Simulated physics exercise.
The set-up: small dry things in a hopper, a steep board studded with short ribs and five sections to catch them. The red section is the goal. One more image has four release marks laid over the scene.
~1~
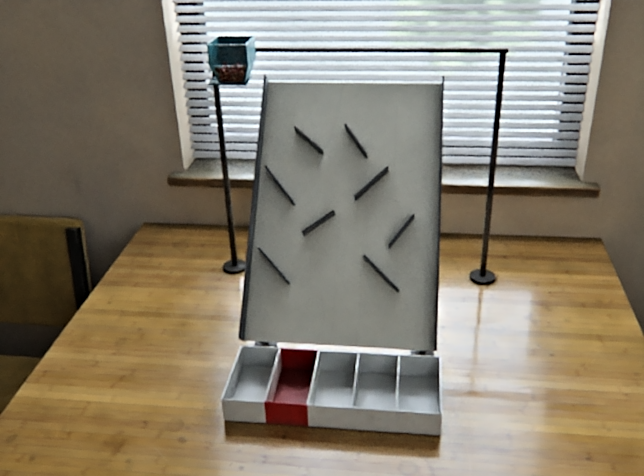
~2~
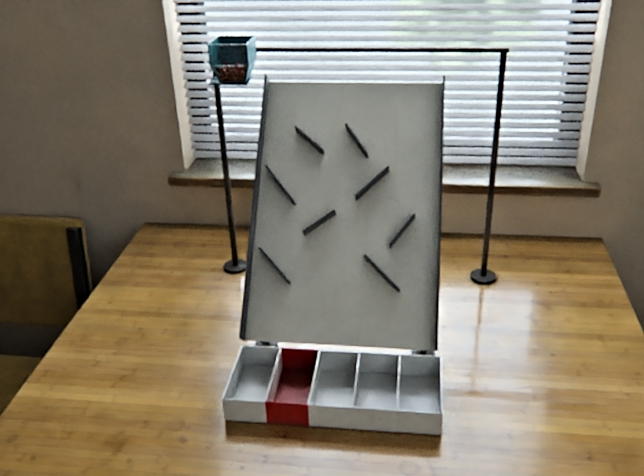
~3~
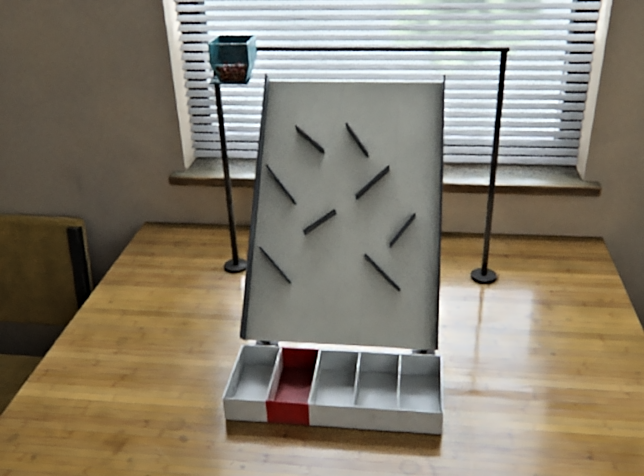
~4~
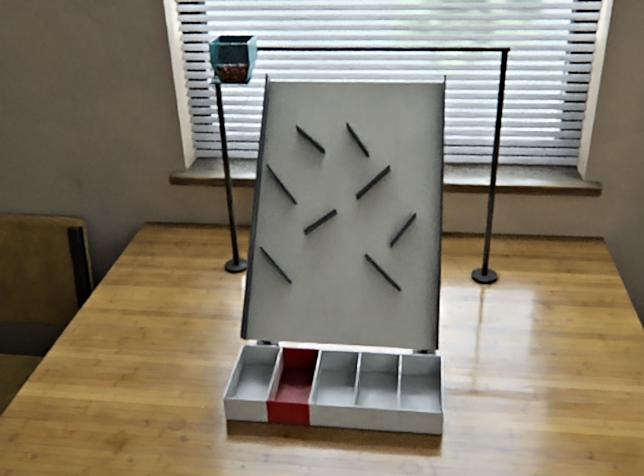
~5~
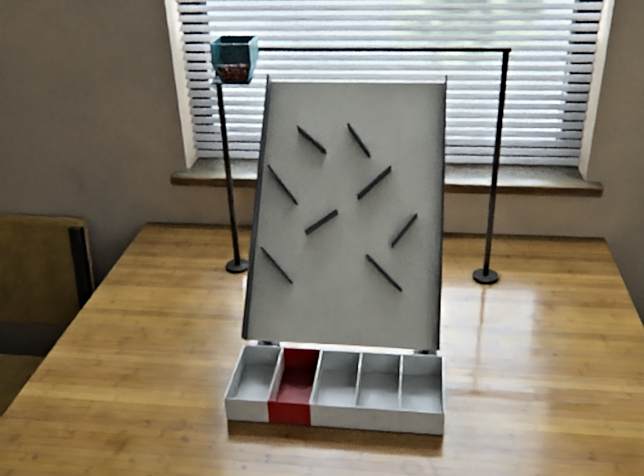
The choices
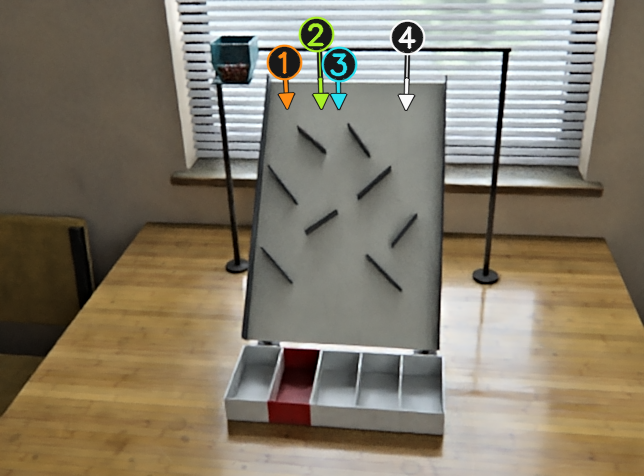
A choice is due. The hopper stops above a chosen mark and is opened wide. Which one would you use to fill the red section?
The answer is mark 1.
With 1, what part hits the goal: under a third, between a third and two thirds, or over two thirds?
Between a third and two thirds.
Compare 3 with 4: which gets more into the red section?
That would be 3.
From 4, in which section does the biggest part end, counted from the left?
The fifth.
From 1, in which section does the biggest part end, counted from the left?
The second.
On the marked copy, mark 1 meets the board at (286, 103); mark 2 meets the board at (321, 103); mark 3 meets the board at (338, 103); mark 4 meets the board at (406, 104).
If 1 is chosen, close to two thirds in the red section, close to a quarter in other sections, a small share held on the board.
If 2 is chosen, a small share in the red section, the bulk in other sections, a small share held on the board.
If 3 is chosen, close to a third in the red section, close to half in other sections, a small share held on the board.
If 4 is chosen, close to a quarter in the red section, the bulk in other sections.
